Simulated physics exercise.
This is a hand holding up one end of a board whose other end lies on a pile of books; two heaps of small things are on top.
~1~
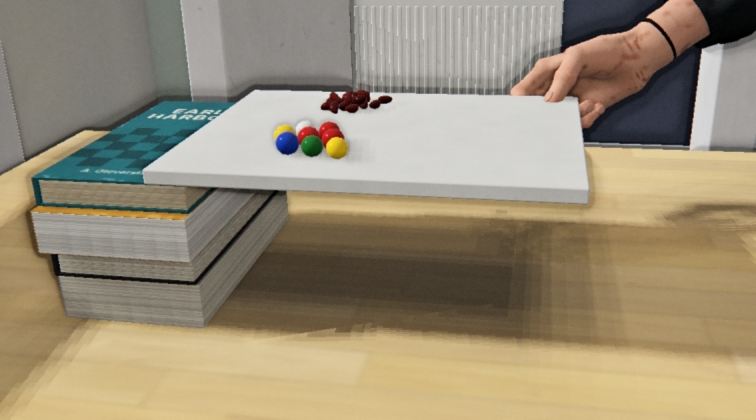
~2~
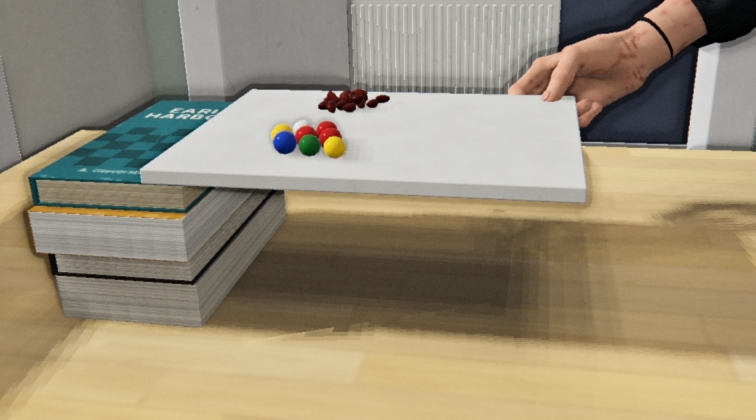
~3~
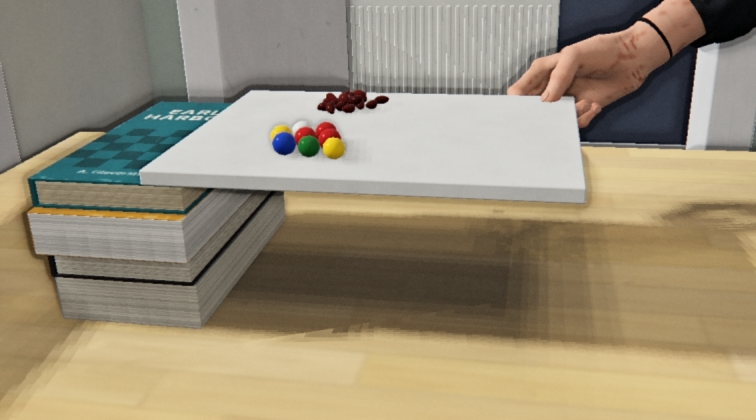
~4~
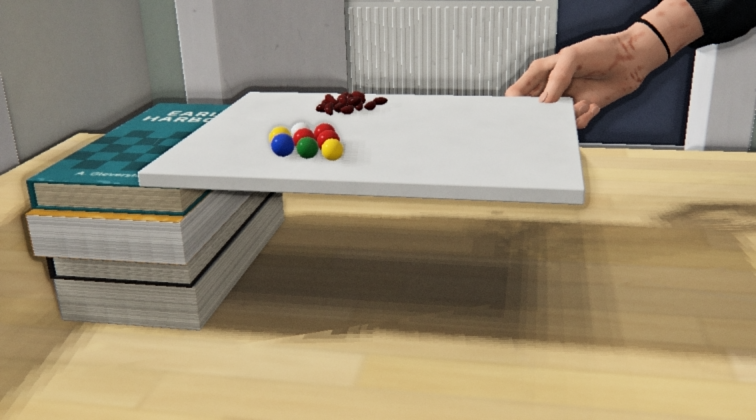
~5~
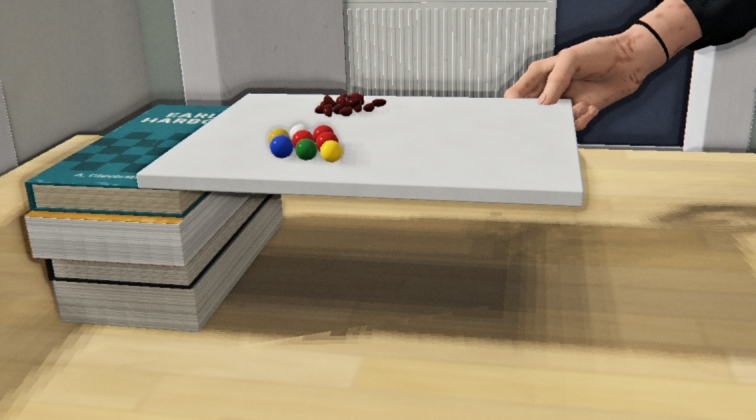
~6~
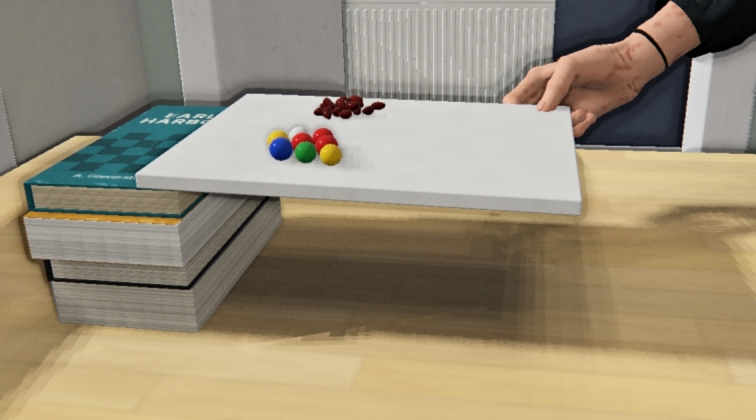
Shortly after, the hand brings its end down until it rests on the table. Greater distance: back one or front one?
The front one.
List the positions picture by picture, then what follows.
Held end of the board at (574, 191), level; book pile at (175, 149), nearly half as high as the board is long; near portion at (309, 138), a few glass marbles; far portion at (354, 100), a few kidney beans, in the first frame.
Held end of the board at (571, 190), level; far portion at (351, 100), in the second frame.
Held end of the board at (571, 191), level; near portion at (306, 138), in the third frame.
Held end of the board at (569, 192), level; far portion at (349, 102), in the fourth frame.
Held end of the board at (568, 194), level; near portion at (303, 141), in the fifth frame.
Held end of the board at (566, 202), down by 1°; book pile at (167, 153); near portion at (303, 144), not moving; far portion at (347, 106), not moving, in the sixth frame.
Then, 0.52 s past the last view, board sloping at 16°; near portion all still on the board; far portion all still on the board.
Then, 0.97 s past the last view, board resting at 26°; near portion mostly up to a board's length out; far portion all still on the board.
Then, 1.36 s past the last view, board resting at 26°; near portion mostly one to two board lengths out; far portion mostly at the foot of the board.
Finally, board resting at 26°; near portion mostly more than two board lengths out, most gone off the table; far portion mostly less than half a board's length out; the near portion has gone farther.
